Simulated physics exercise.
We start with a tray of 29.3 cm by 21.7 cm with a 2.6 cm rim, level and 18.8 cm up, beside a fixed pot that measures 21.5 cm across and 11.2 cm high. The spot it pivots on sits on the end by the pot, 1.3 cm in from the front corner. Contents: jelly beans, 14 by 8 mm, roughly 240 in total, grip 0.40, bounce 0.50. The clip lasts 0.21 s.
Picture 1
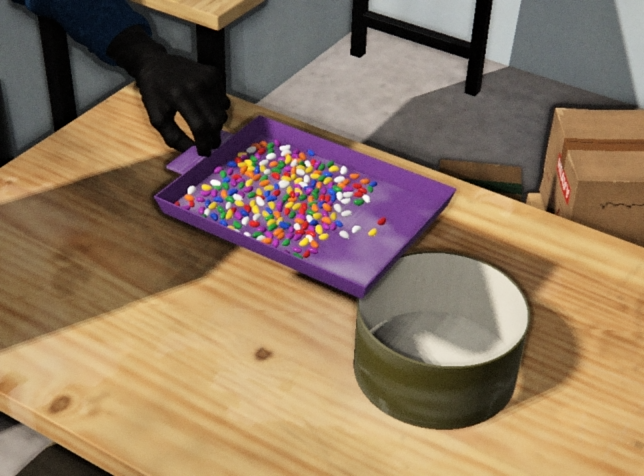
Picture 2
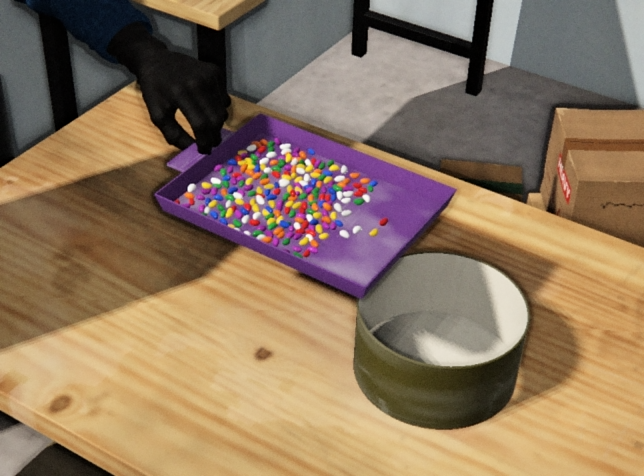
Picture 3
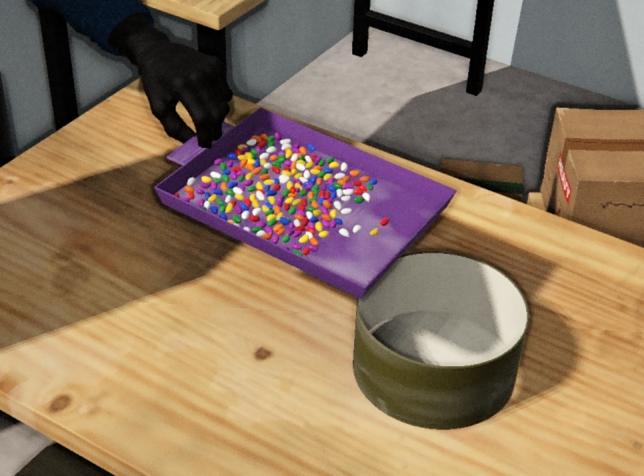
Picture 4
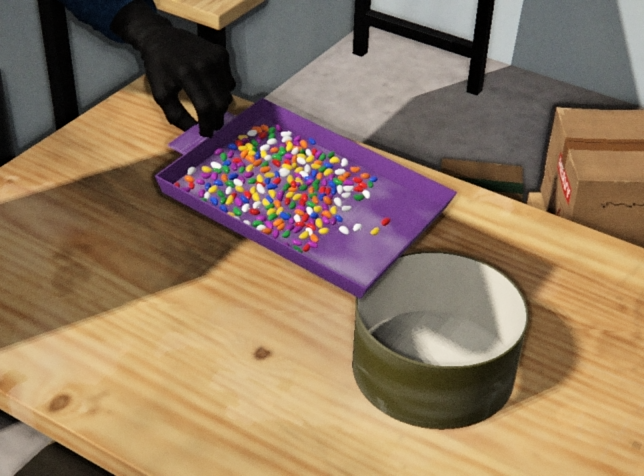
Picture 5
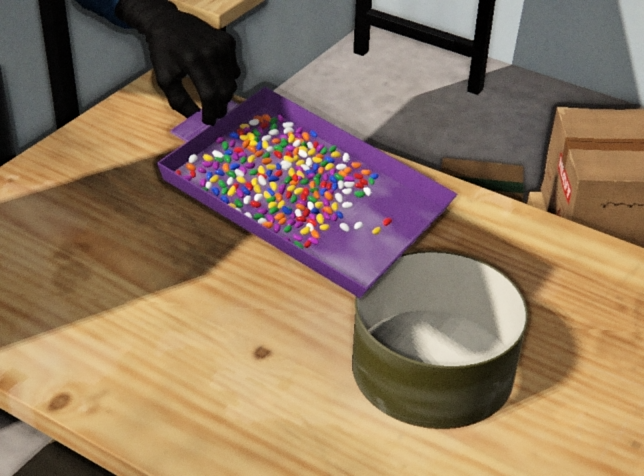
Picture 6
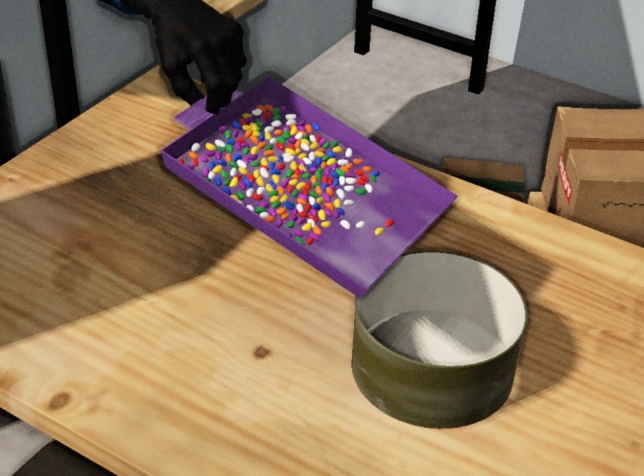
We see a purple tray of colourful jelly beans on a wooden table beside a dark green pot. A black-gloved hand at its left end gradually raises that end, tilting the tray toward the pot while the beans barely shift.
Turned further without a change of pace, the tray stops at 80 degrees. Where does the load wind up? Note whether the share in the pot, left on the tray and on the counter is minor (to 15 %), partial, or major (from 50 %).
Noted: Pot major; tray partial; counter minor.
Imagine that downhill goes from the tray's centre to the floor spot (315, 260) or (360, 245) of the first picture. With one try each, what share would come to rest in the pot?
First try: Around 0 percent; second try: Around 45 percent.
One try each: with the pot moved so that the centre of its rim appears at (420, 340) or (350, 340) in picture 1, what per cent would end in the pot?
I'd say some 30 per cent for the first and some 10 per cent for the second.
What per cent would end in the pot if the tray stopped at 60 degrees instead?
The pot would get around 45 per cent.
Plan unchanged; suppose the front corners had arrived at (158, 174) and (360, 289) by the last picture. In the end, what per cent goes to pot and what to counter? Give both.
Pot 0, counter 95.
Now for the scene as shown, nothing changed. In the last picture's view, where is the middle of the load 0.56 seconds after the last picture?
Close to pixel (428, 243).
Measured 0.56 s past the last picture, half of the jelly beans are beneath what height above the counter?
Around 18 cm up.
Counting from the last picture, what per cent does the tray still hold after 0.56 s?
Some 65 per cent of the load.
Then, 0.34 s after the last picture, tilt 47 degrees; the tray holds 100 %, the pot 0 %.
Then, 0.56 s after the last picture, tilt 68 degrees; the tray holds 65 %, the pot 5 %.
Then, 0.90 s after the last picture, tilt 80 degrees; the tray holds 30 %, the pot 60 %.
In the end, pot 65 %, tray 25 %, counter 10 %.
